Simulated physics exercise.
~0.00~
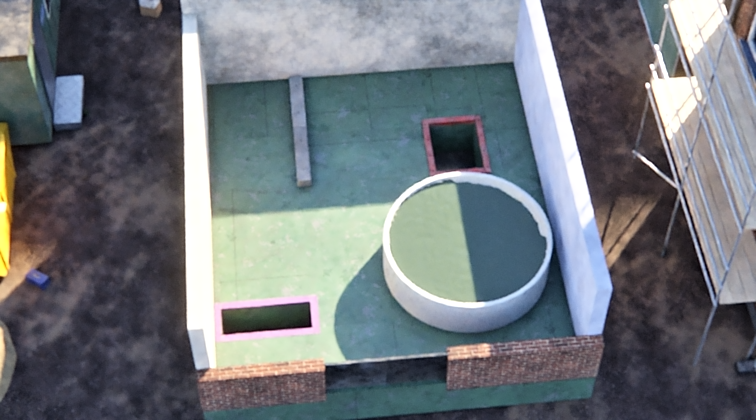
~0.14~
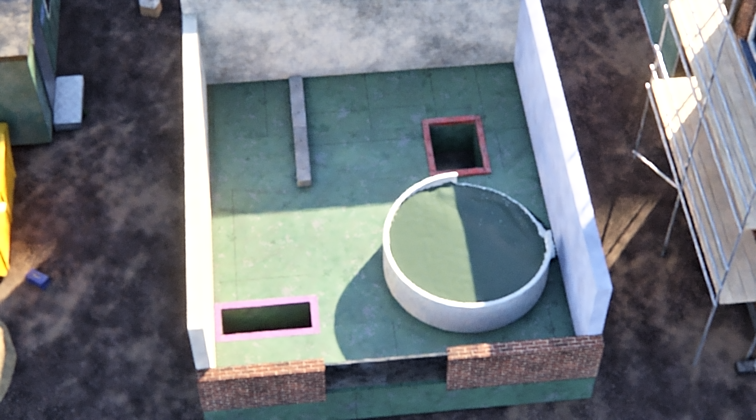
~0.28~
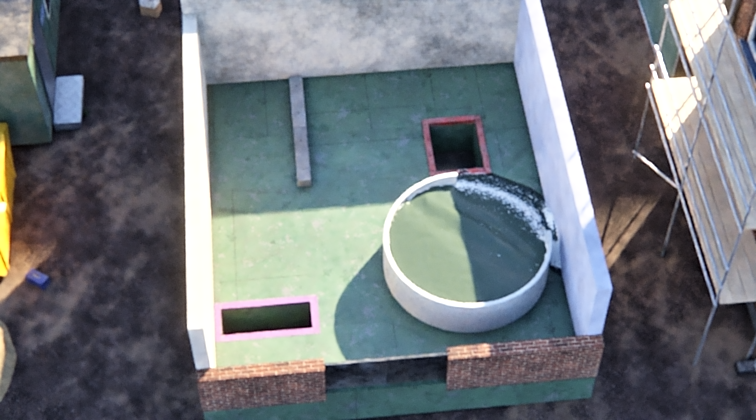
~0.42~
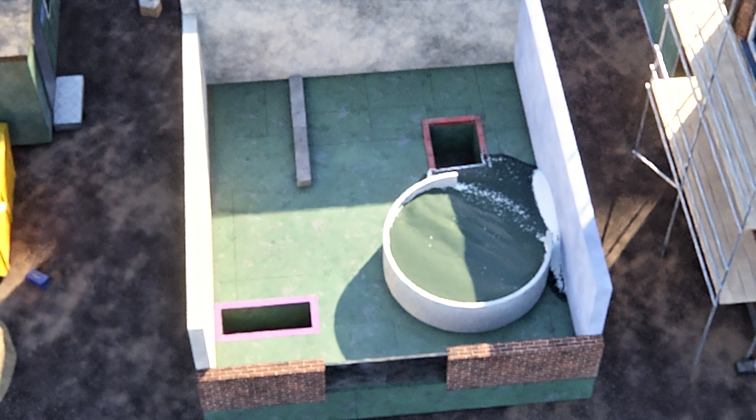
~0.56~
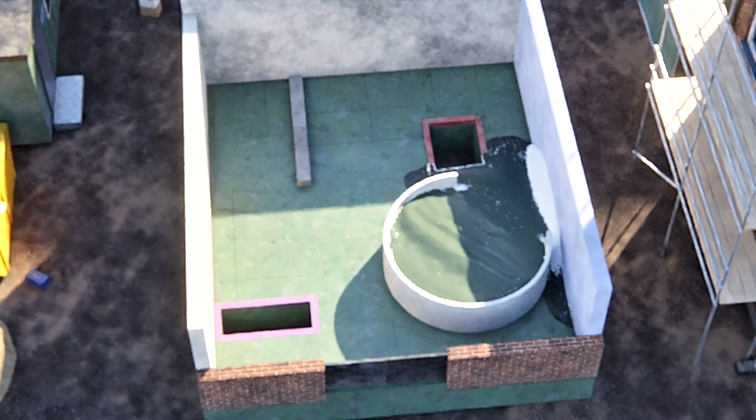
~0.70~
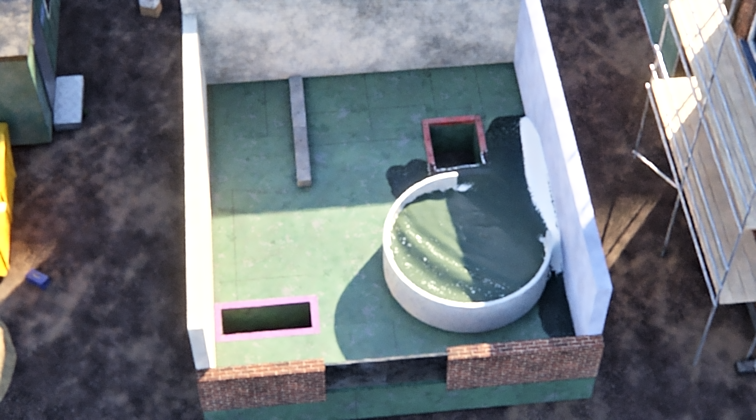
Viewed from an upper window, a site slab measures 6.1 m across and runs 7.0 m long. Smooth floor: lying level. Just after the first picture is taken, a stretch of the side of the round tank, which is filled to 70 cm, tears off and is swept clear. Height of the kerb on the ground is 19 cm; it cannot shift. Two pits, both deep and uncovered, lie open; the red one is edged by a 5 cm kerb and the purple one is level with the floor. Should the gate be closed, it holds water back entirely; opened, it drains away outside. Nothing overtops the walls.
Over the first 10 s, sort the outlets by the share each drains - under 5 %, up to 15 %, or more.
After 10 s, the gate takes under 5 %, the red pit takes above 15 %, the purple pit takes between 5 and 15 %.
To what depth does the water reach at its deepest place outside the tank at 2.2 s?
Up to near 55 cm.
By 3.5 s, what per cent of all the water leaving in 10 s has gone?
Roughly 45 per cent has gone by then.
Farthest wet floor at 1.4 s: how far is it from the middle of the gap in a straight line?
It comes to some 3.8 metres.
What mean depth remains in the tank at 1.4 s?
Depth, averaged: Around 44 centimetres.
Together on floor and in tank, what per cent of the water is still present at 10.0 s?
Around 64 percent of the water.
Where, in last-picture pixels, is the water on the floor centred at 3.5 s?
Centre: Roughly (454, 197) px.
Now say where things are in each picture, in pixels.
The first frame shows still water, 70 cm deep, in the round tank at (468, 240).
In the second frame, water pours out at (512, 208) and has run 1.2 m, to (453, 191); deepest outside 32 cm, 70 cm at the round tank's back.
In the third frame, the front is at (560, 271), 1.5 m from the gap at (512, 209); 1.4 m2 of floor is under water; 70 cm left at the back of the round tank.
In the fourth frame, water pours out at (512, 210) and has run 2.0 m, to (566, 297); deepest outside 62 cm, 70 cm at the round tank's back.
In the fifth frame, water pours out at (512, 211) and has run 2.5 m, to (572, 323); deepest outside 70 cm, 70 cm at the round tank's back.
In the sixth frame, the front is at (578, 352), 3.1 m from the gap at (512, 210); 4.0 m2 of floor is under water; 69 cm left at the back of the round tank.
After 1.4 s water covers 15 % of the floor and is deepest (51 cm) near (544, 231); gone so far, the gate 0 %, the red pit 4 %, the purple pit 0 %.
After 2.2 s water covers 25 % of the floor and is deepest (55 cm) near (509, 72); gone so far, the gate 0 %, the red pit 9 %, the purple pit 0 %.
After 3.5 s water covers 55 % of the floor and is deepest (33 cm) near (507, 66); gone so far, the gate 0 %, the red pit 17 %, the purple pit 0 %.
After 6.0 s water covers 90 % of the floor and is deepest (18 cm) near (311, 114); gone so far, the gate 0 %, the red pit 23 %, the purple pit 2 %.
After 10.0 s water covers 95 % of the floor and is deepest (13 cm) near (310, 100); gone so far, the gate 0 %, the red pit 27 %, the purple pit 10 %.
